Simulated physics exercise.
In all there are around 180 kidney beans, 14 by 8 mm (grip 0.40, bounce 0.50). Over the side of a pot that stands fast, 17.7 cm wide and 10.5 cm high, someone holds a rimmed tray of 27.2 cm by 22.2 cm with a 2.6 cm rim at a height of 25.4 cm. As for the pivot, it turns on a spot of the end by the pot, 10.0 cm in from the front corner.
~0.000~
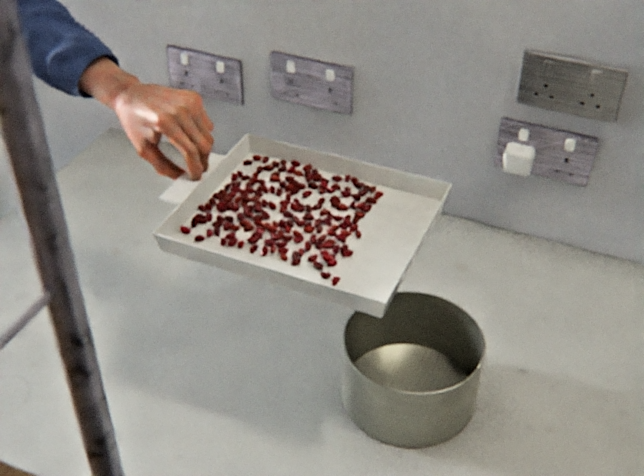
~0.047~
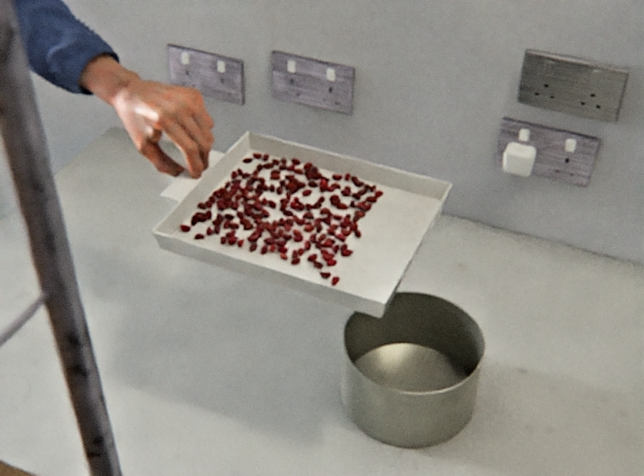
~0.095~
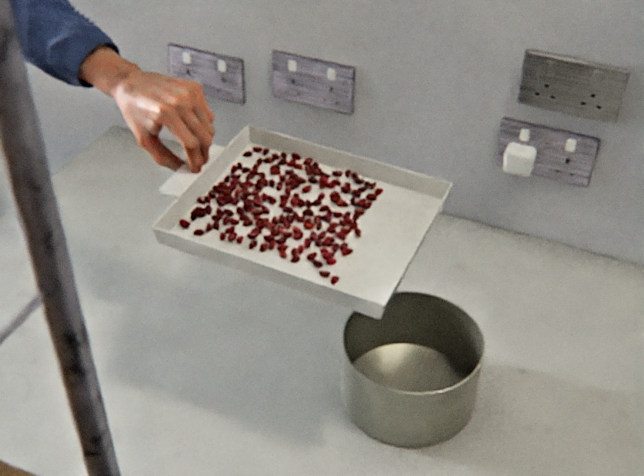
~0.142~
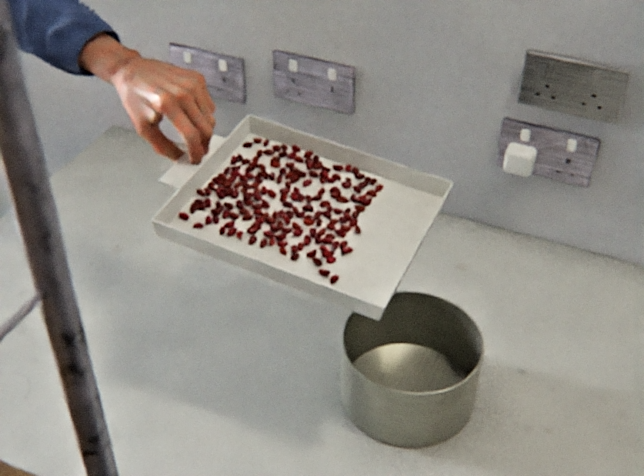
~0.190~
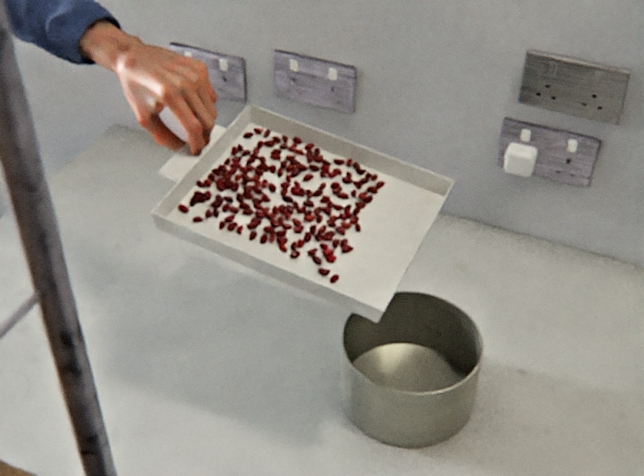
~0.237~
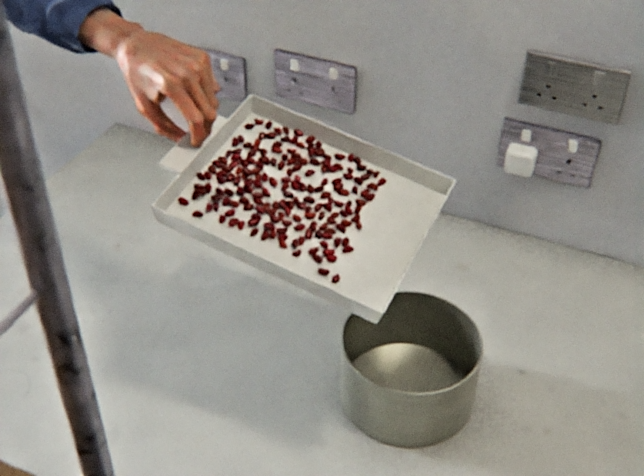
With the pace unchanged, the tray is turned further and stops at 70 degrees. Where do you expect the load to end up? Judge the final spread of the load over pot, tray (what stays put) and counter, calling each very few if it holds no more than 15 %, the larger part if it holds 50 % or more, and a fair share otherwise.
Final spread - pot: Very few, left on the tray: The larger part, counter: A fair share.
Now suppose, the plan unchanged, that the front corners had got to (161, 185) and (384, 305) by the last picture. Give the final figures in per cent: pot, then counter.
Pot 5, counter 30.
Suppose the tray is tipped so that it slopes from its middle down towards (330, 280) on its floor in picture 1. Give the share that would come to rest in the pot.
The share would be about 0 percent.
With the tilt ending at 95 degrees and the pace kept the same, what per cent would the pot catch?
In that case some 10 per cent.
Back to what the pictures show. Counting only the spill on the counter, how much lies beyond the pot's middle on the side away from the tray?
80 %.
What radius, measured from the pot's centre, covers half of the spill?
That comes to near 24 cm.
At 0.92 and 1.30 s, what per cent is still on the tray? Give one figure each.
In order, 90 and 65.
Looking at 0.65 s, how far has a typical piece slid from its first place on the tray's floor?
It has moved some 9 cm from its start.
After 0.65 s, tilt 40 degrees; the tray holds 100 %, the pot 0 %.
Then, at 0.92 s, tilt 58 degrees; the tray holds 90 %, the pot 0 %.
Then, at 1.30 s, tilt 70 degrees; the tray holds 65 %, the pot 0 %.
By 2.8 s all is still; pot 0 %, tray 60 %, counter 35 %.
